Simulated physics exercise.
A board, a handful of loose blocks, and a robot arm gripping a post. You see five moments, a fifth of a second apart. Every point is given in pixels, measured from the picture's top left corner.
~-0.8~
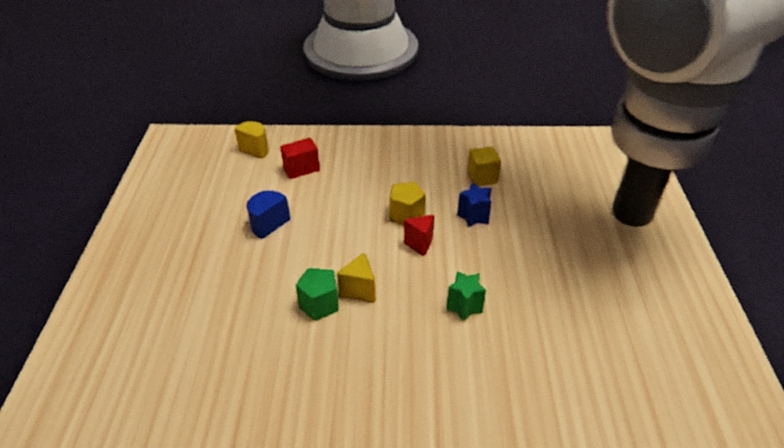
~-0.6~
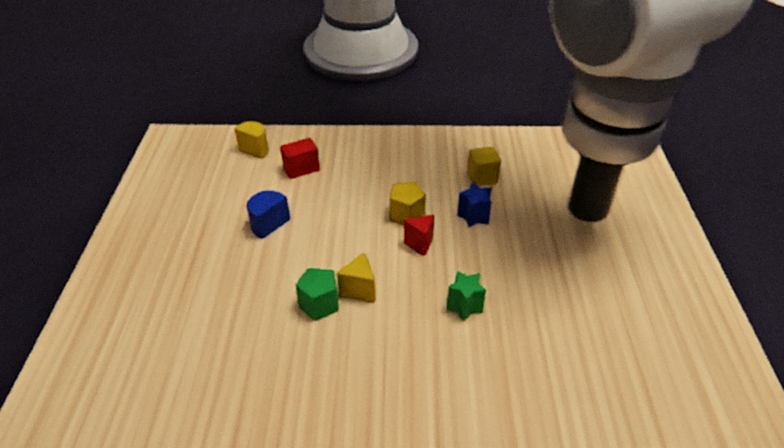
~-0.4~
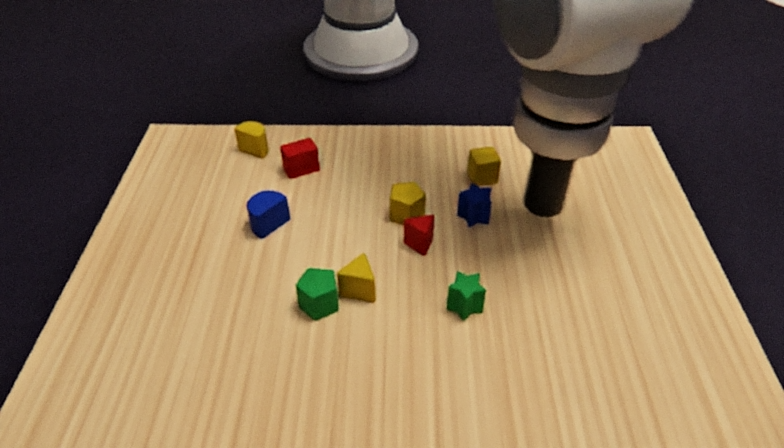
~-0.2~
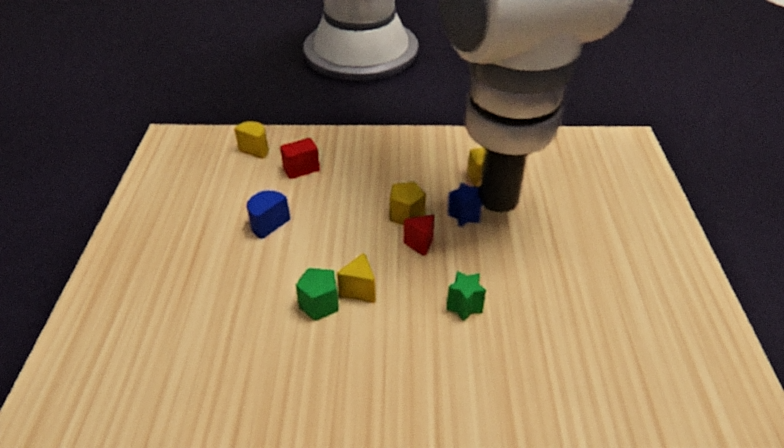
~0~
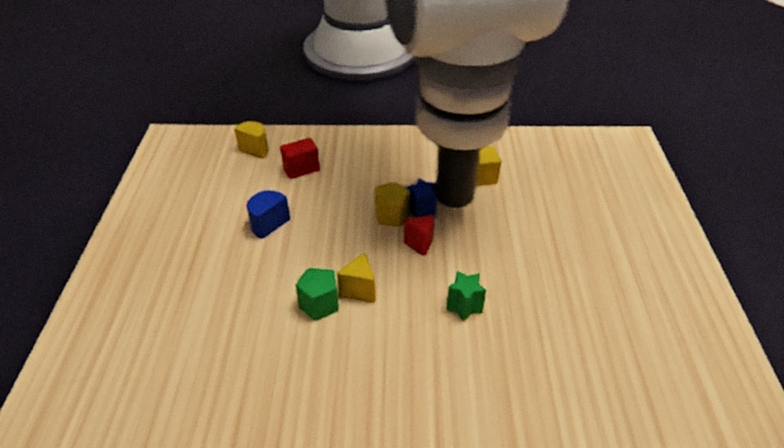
Robot arm sliding a black post leftward across a wooden table, pushing a blue star against a yellow pentagonal block among scattered blocks.
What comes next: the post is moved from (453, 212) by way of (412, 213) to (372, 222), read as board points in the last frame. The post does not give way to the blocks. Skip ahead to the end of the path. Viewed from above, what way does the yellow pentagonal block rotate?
Seen from above, its turn is counter-clockwise.
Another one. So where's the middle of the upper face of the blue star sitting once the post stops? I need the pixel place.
Somewhere near (358, 180).
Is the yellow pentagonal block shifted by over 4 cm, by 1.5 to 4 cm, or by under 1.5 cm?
Travel: Beyond 4 cm.
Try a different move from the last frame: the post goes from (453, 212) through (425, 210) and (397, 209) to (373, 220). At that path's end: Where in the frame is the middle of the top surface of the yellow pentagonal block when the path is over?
By then it is at (336, 196).
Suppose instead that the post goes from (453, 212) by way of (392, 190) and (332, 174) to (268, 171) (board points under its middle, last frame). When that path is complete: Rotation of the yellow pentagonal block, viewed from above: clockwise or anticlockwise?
Anticlockwise, looking down.
What follows on the original path. Halfway along, post at (412, 197); yellow pentagonal block at (355, 194), turned 50° anticlockwise; blue star at (382, 182), turned 15° clockwise.
At the end, post at (372, 206); yellow pentagonal block at (336, 195), turned 85° anticlockwise; red three-sided block still; blue star at (358, 180), turned 55° clockwise.
